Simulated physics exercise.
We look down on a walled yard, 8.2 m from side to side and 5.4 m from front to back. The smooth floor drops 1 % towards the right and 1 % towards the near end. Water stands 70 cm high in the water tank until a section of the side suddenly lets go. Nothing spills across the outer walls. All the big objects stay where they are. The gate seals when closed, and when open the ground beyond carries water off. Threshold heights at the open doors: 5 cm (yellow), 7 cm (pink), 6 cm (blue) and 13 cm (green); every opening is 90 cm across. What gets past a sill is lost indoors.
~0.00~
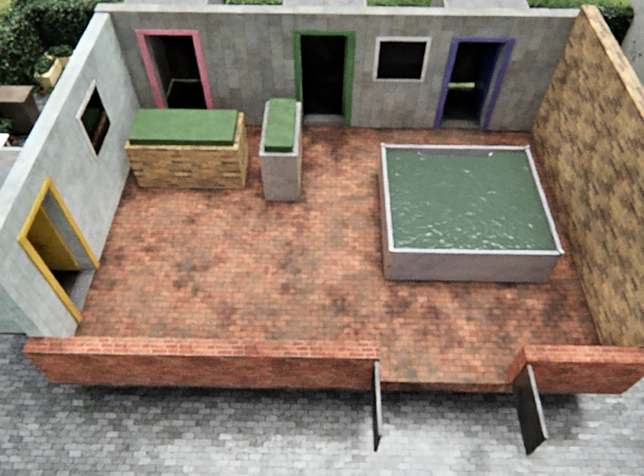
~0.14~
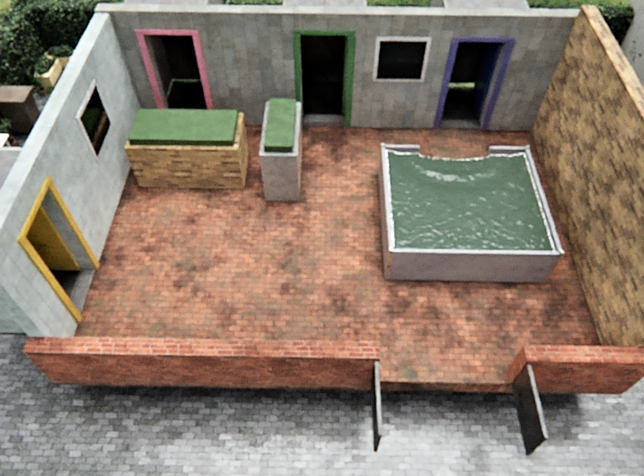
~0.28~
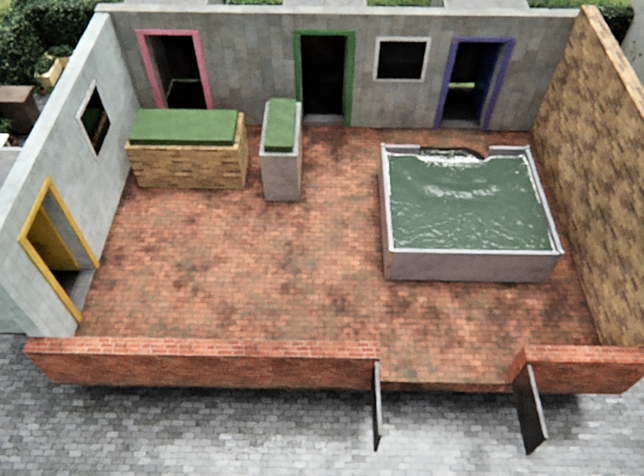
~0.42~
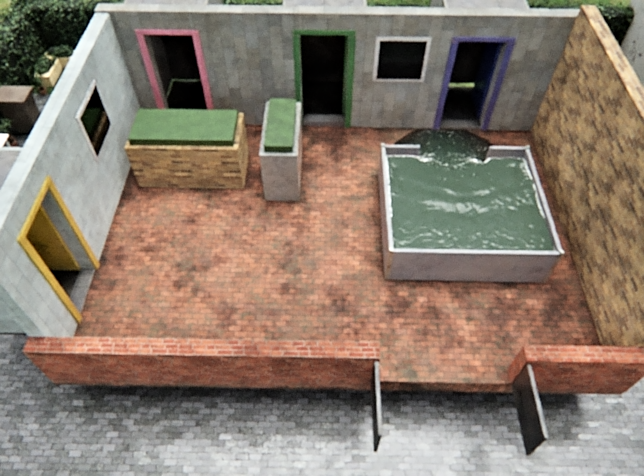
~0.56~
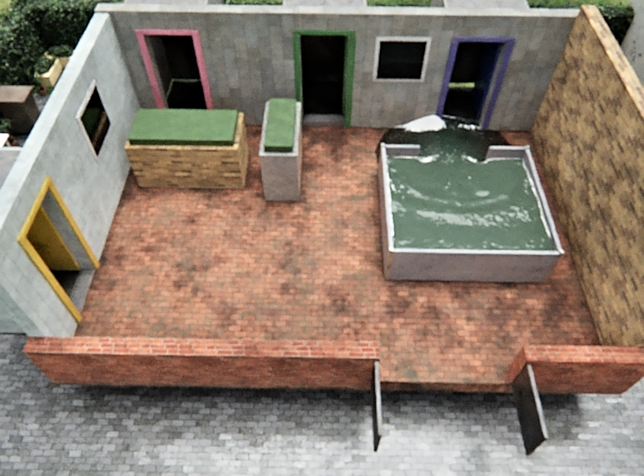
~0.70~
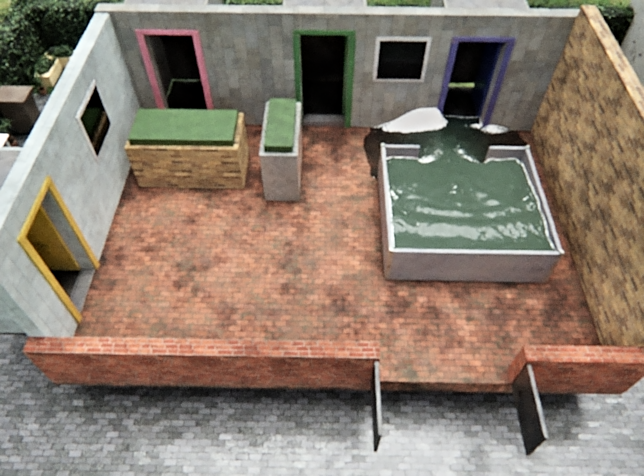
Green water pouring over the far side of a raised tank and spreading across the brick floor of a walled yard.
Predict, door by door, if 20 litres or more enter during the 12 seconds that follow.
Within that time: At the yellow door it does not reach the limit; at the pink door it goes over the limit; at the blue door it exceeds the limit; at the green door it does not reach the limit.
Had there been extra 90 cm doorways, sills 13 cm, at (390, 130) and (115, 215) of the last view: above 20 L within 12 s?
In that order: Over, not over.
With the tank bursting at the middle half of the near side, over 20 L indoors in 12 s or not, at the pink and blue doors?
Then: Pink not over, blue below.
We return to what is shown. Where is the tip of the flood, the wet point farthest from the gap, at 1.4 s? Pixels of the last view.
At about (298, 131).
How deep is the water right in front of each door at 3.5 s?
Depths in cm: Yellow 0, pink 6, blue 26, green 7.
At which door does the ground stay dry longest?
The yellow one.
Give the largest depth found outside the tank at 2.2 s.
About 42 cm.
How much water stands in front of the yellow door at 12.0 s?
Roughly 4.0 cm deep.
After 1.4 s water covers 15 % of the floor and is deepest (47 cm) near (426, 134); yellow door not reached, pink door not reached, blue door 31 cm at the sill, 230 L in, green door 8 cm at the sill, 0 L in.
After 2.2 s water covers 25 % of the floor and is deepest (42 cm) near (426, 134); yellow door not reached, pink door not reached, blue door 36 cm at the sill, 473 L in, green door 9 cm at the sill, 0 L in.
After 3.5 s water covers 45 % of the floor and is deepest (30 cm) near (528, 136); yellow door not reached, pink door 6 cm at the sill, 0 L in, blue door 26 cm at the sill, 737 L in, green door 7 cm at the sill, 0 L in.
After 7.0 s water covers 80 % of the floor and is deepest (20 cm) near (605, 370); yellow door 1 cm at the sill, 0 L in, pink door 13 cm at the sill, 40 L in, blue door 17 cm at the sill, 1098 L in, green door 4 cm at the sill, 0 L in.
After 12.0 s water covers 95 % of the floor and is deepest (16 cm) near (605, 370); yellow door 4 cm at the sill, 0 L in, pink door 7 cm at the sill, 68 L in, blue door 10 cm at the sill, 1242 L in, green door 6 cm at the sill, 0 L in.
